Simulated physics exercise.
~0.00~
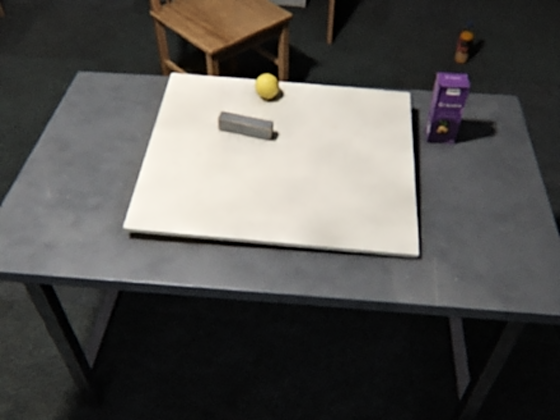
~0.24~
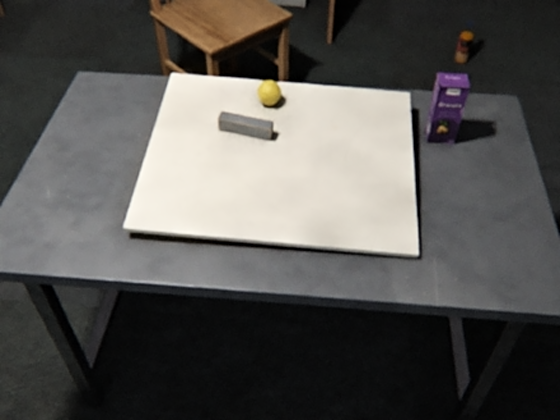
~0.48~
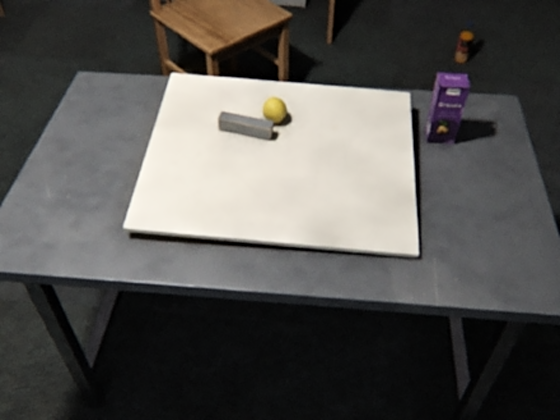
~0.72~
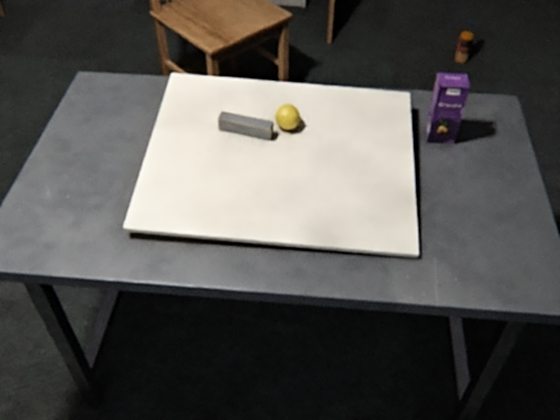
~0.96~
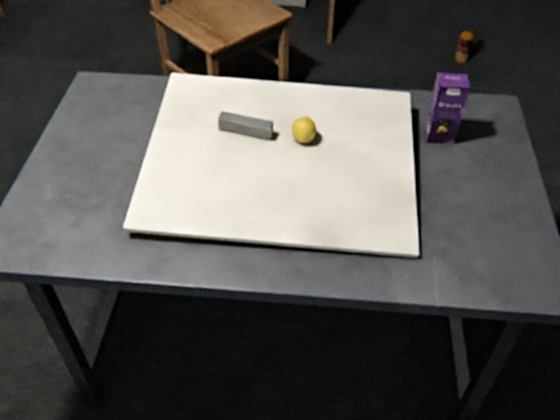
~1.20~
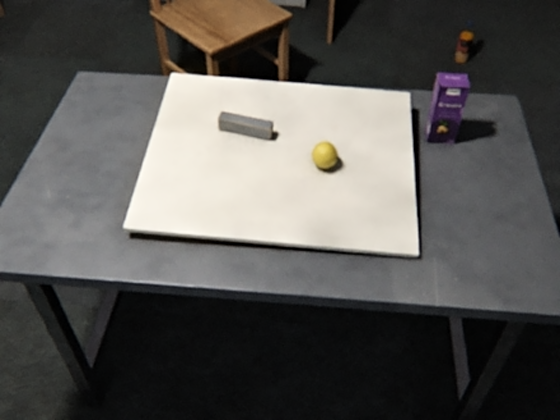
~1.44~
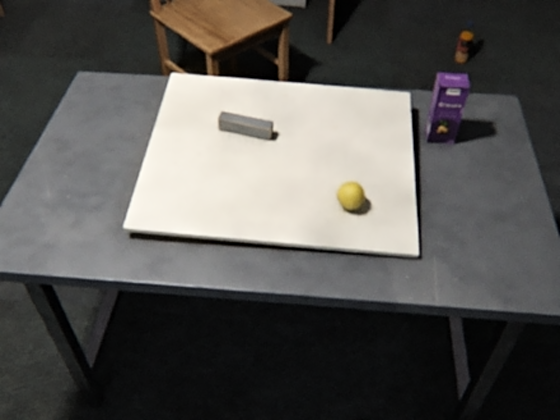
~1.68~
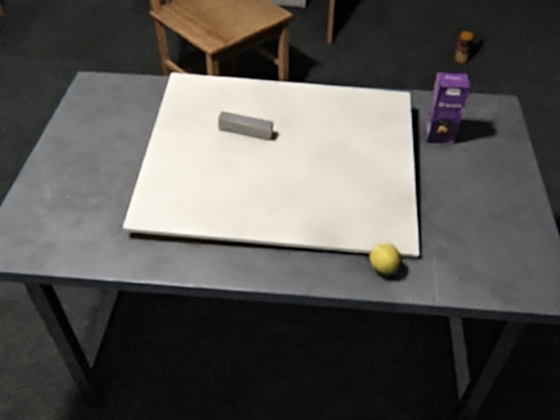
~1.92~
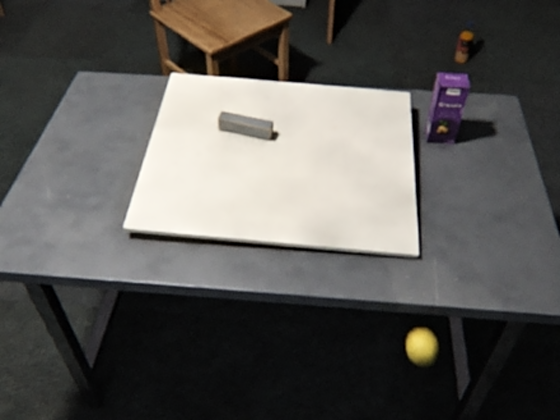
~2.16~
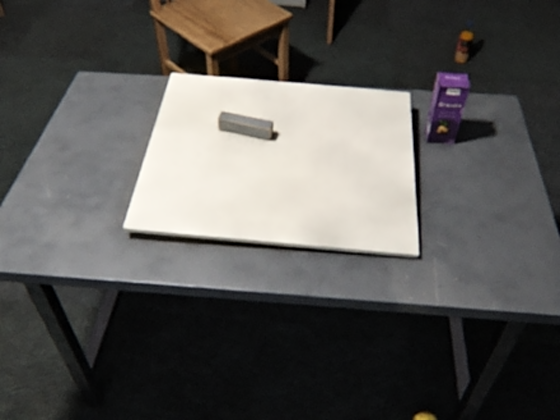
The clip shows a yellow lemon rolling down a tilted white board on a gray table, passing close by a small gray block and veering right, while a purple carton stands still. The lemon goes over the near edge and drops past the table toward the floor.
